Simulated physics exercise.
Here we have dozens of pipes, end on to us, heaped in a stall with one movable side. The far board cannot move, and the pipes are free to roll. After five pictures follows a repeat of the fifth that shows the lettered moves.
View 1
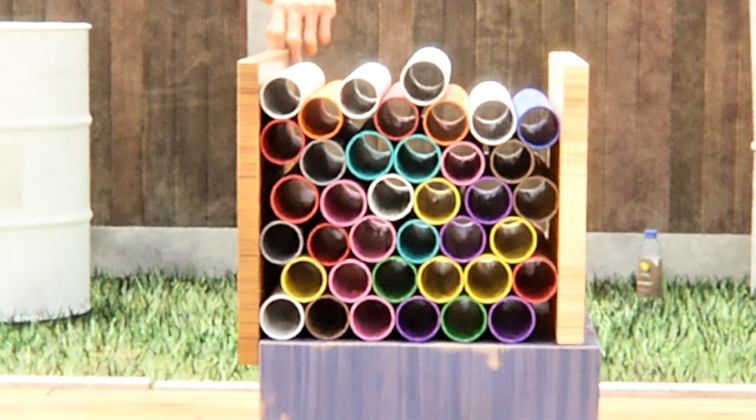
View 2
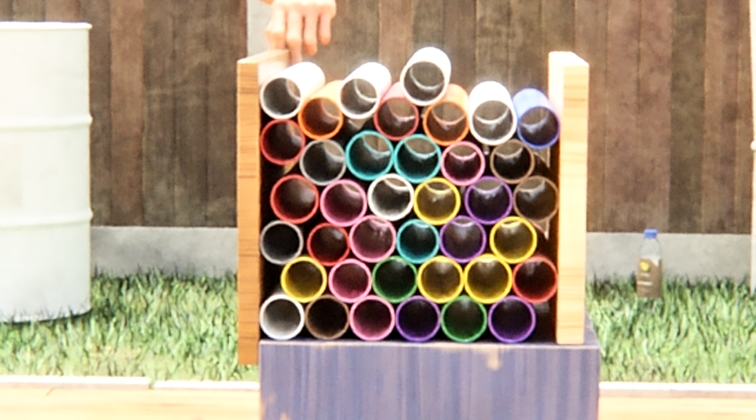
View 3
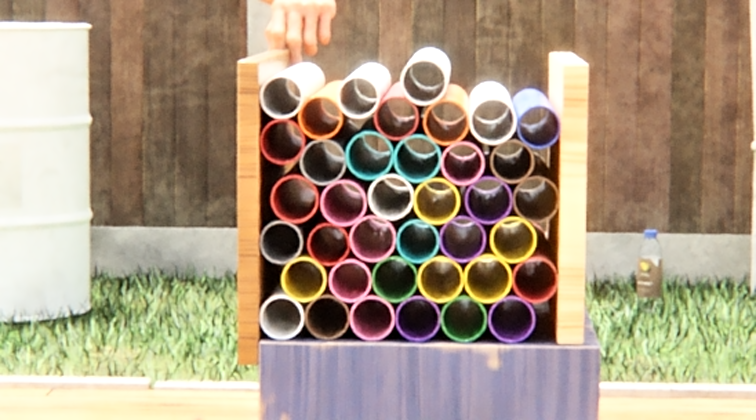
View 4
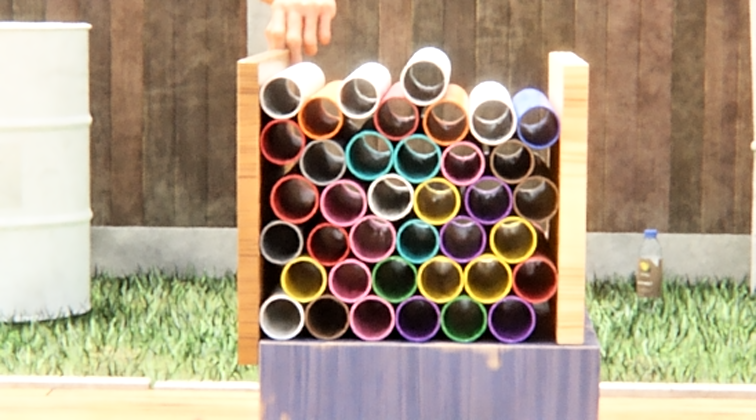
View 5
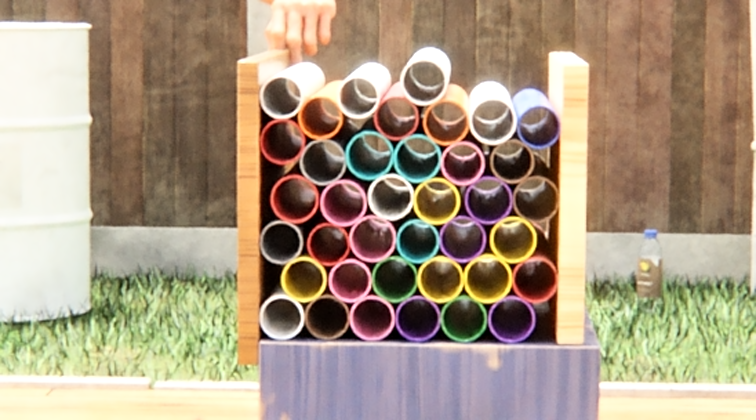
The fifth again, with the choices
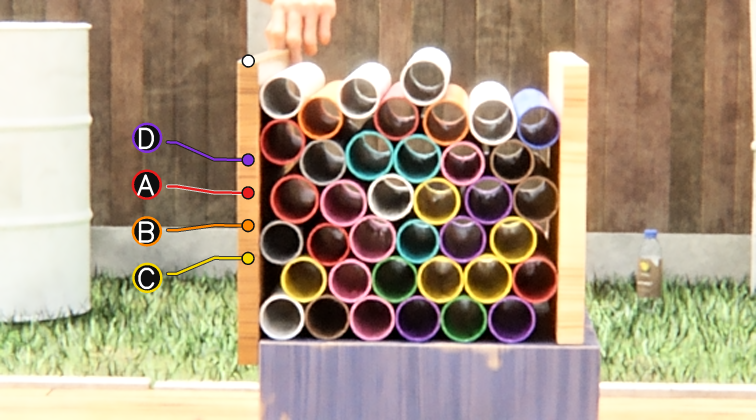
Against a wooden fence with grass below, colorful pipes sat heaped between two upright boards on a purple block, while a hand rested at the top of the left board and nothing visibly moved.
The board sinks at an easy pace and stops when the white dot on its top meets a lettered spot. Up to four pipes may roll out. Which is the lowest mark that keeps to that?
Down to C.
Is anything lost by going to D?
Yes, at D.
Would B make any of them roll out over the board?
Yes, at B.
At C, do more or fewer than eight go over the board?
At C, fewer than eight.
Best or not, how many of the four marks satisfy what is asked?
The number is four.
On the marked copy, A at (248, 193); B at (248, 226); C at (248, 258); D at (248, 160); the white dot at (248, 61).
Taking C. A third of the way, top of the board (260, 147).
Two thirds of the way, top of the board (259, 245).
When it is over, top of the board (259, 257), three out over the board.
As for the rest, A one out over the board; B three out over the board; D one out over the board.
